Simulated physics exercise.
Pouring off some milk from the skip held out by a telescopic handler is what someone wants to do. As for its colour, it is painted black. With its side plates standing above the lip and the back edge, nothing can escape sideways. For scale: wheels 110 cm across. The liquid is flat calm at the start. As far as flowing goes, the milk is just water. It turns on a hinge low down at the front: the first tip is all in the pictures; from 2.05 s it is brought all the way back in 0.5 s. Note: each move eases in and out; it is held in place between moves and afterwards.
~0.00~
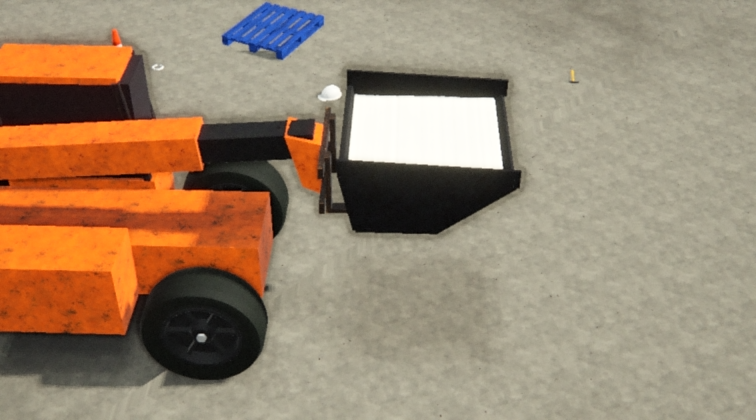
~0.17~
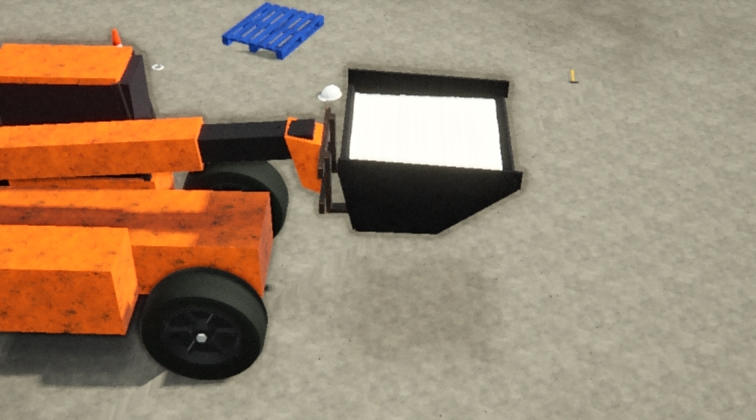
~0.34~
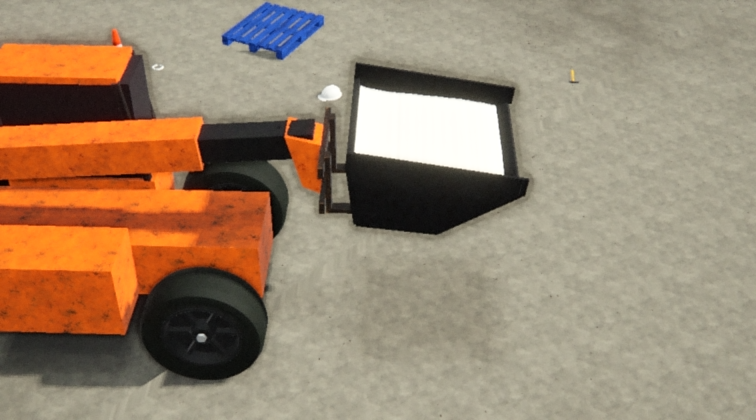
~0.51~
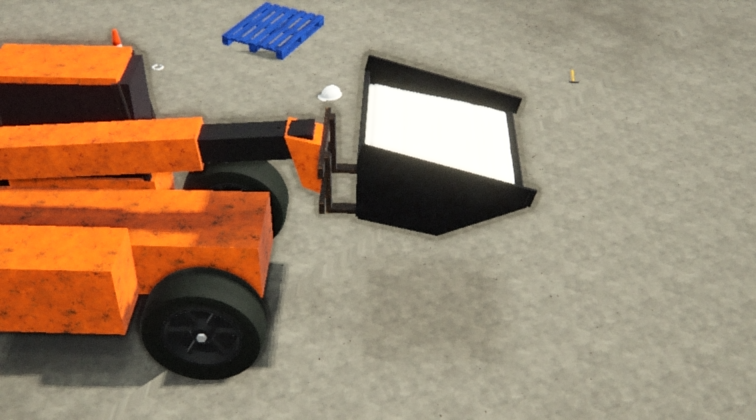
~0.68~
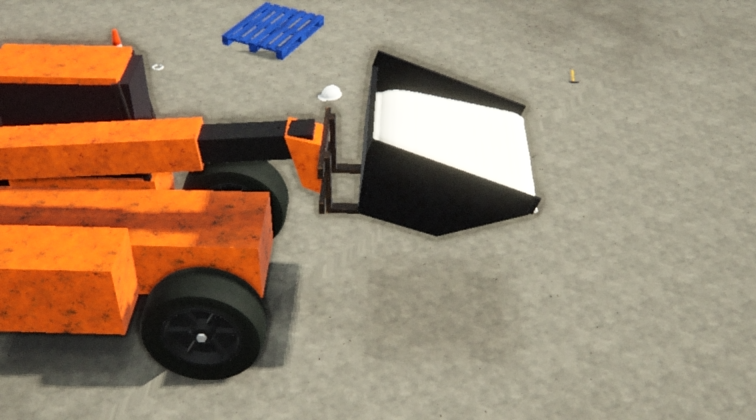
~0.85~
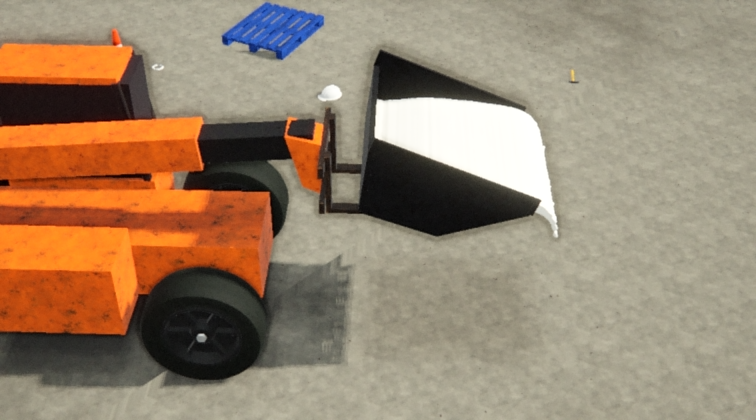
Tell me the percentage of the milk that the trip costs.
It loses about 53 per cent.
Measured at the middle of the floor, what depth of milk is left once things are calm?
I'd put it at some 16 cm.
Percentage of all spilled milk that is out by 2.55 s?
Near 100 in a hundred.
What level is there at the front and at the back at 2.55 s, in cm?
I'd put it at about 26 cm in front and about 16 cm behind.
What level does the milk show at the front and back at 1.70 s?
Level, front = 30 cm; level, back = 8 cm.
By 1.70 s the skip is at 20° forwards, the surface stands 8 cm at the back and 31 cm at the front; 42 per cent has gone, over the front.
By 2.55 s the surface stands 16 cm at the back and 25 cm at the front; 50 per cent has gone, over the front.
By 3.35 s the surface stands 33 cm at the back and 17 cm at the front; 50 per cent has gone, over the front.
By 5.43 s 53 per cent has gone, over the front, 320 of 602 litres.
